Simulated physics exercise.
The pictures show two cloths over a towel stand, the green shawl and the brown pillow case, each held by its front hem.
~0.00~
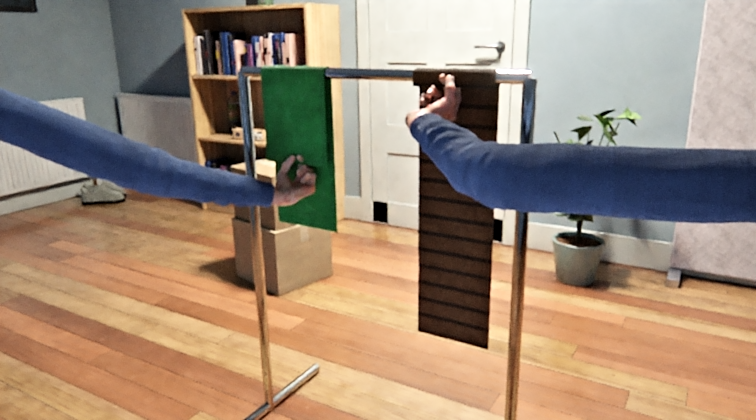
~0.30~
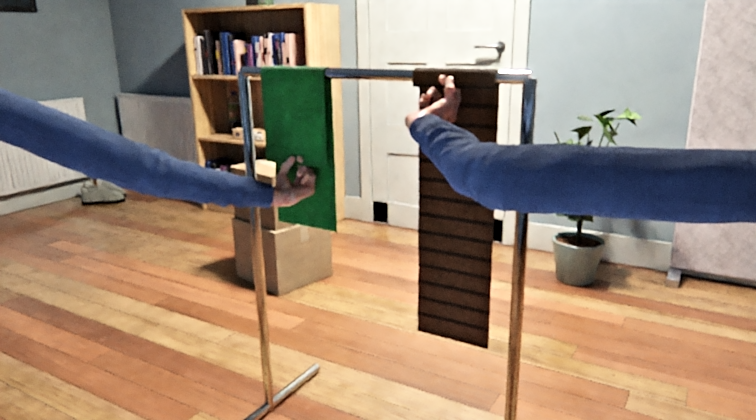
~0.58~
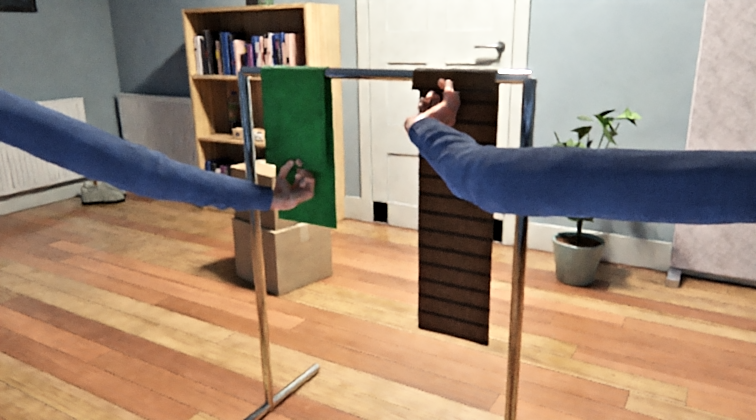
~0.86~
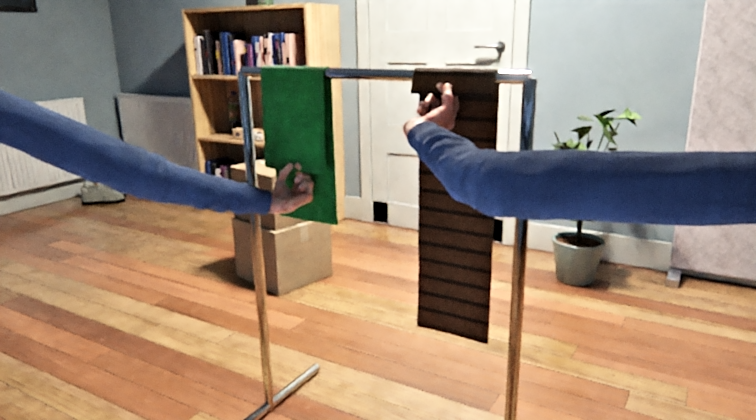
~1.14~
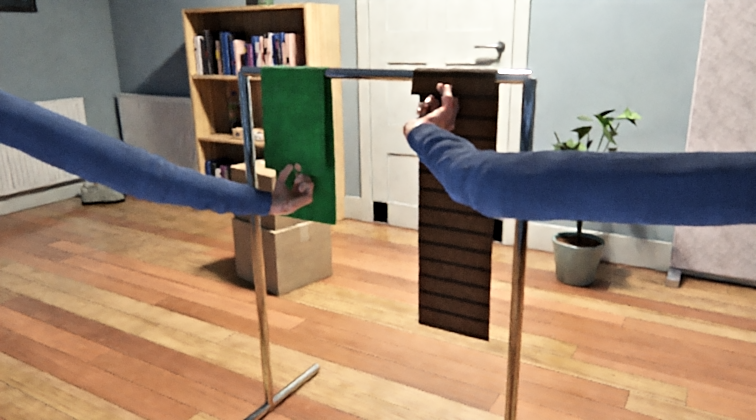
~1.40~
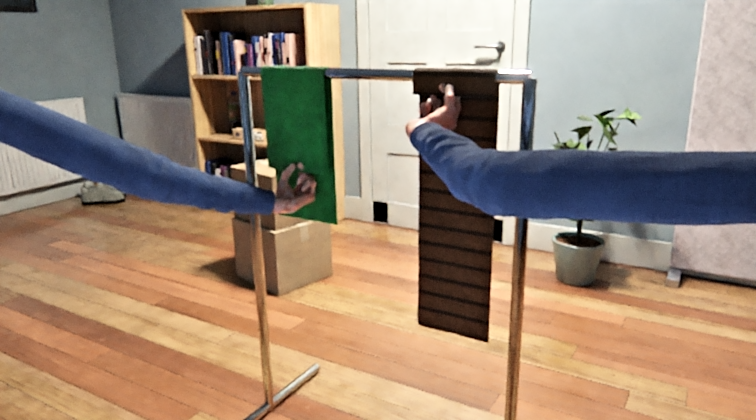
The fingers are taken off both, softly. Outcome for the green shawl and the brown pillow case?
The green shawl never falls, the brown pillow case does not stay up.
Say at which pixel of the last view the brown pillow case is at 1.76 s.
It should be at roughly (453, 328) in the last view.
After 1.76 s, shawl still hanging; pillow case clear of the rail and dropping near (453, 328).
After 2.04 s, shawl still hanging; pillow case in a heap on the floor.
At rest, shawl still hanging; pillow case in a heap on the floor. The green shawl stays on and the brown pillow case slips to the floor.
